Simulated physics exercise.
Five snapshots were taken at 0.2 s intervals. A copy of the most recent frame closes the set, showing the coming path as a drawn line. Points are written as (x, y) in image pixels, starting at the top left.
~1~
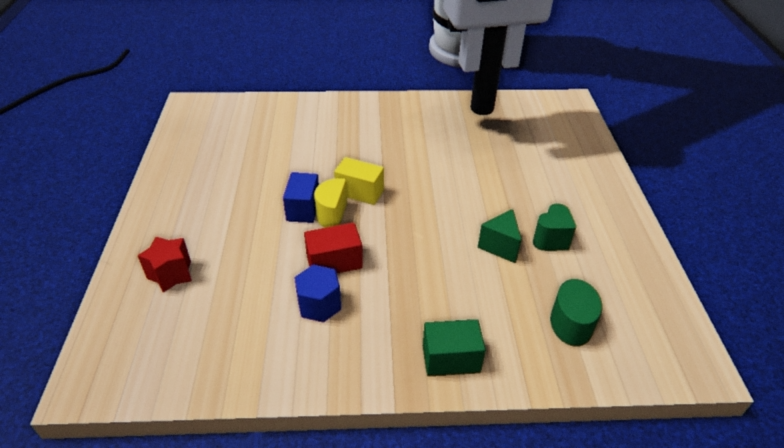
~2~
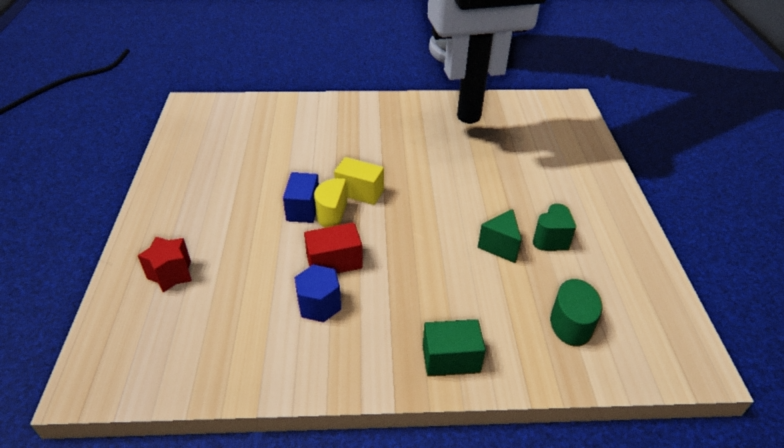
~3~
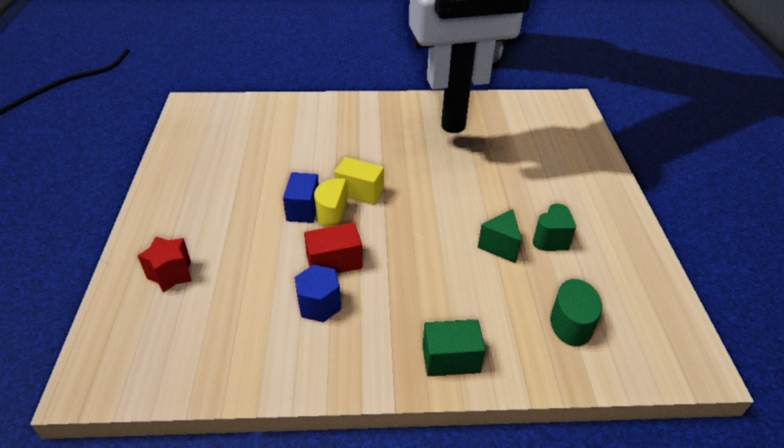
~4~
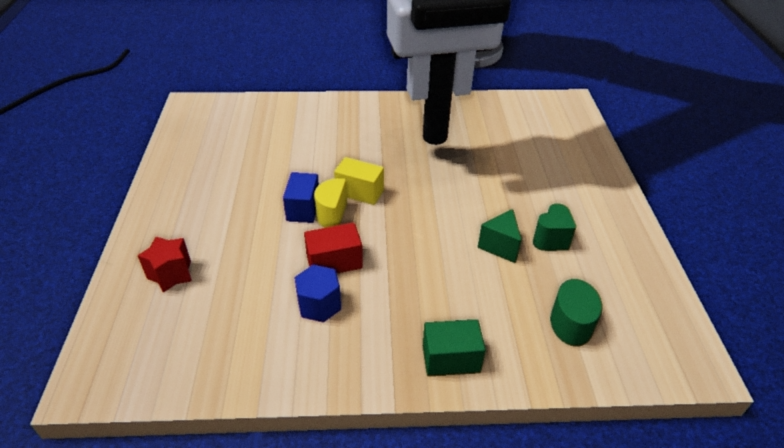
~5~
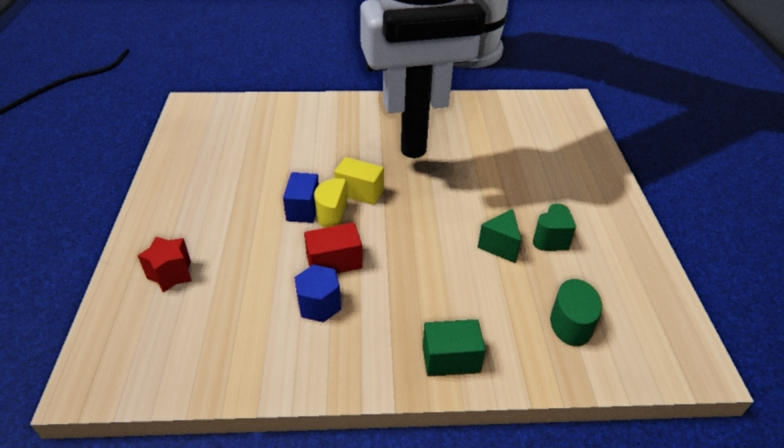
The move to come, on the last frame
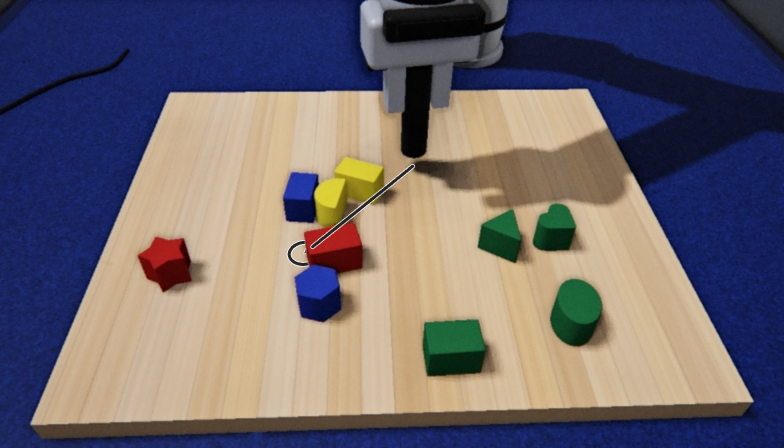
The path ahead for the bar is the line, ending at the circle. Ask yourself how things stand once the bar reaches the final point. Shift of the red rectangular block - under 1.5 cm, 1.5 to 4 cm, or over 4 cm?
Displacement: Within 1.5 cm.
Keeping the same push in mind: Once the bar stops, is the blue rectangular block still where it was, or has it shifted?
The blue rectangular block is moved.
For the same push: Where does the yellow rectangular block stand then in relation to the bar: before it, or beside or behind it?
The block gets away.
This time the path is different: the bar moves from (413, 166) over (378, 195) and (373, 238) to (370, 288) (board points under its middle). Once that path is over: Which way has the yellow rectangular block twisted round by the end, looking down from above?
It goes clockwise.
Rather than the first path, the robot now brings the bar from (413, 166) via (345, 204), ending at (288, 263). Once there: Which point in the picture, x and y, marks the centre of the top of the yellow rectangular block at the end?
The spot you're after is about (253, 237) in the image.
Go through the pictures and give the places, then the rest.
Bar tip (482, 110); block tops, blue rectangular block (301, 185); yellow half-round block (330, 191); red rectangular block (333, 237); yellow rectangular block (359, 169), in the first frame.
Bar (469, 118); blocks unchanged, in the second frame.
Bar (453, 128); blocks unchanged, in the third frame.
Bar (435, 139); blocks unchanged, in the fourth frame.
Bar (414, 152); blue rectangular block (301, 185); yellow half-round block (330, 191); red rectangular block (333, 237); yellow rectangular block (359, 169), in the fifth frame.
Path on the board, in a line from (413, 166) to (305, 253).
What follows on the original path. One third of the way, bar (380, 179); yellow half-round block (327, 192); yellow rectangular block (351, 173), turned 40° clockwise.
Two thirds of the way, bar (343, 208); blue rectangular block (278, 186), turned 45° clockwise; yellow half-round block (283, 209); yellow rectangular block (314, 194), turned 75° clockwise.
At the end, bar (303, 238); blue rectangular block (269, 186), turned 70° clockwise; yellow half-round block (256, 211); red rectangular block (331, 243), turned 20° anticlockwise; yellow rectangular block (295, 204), turned 105° clockwise.
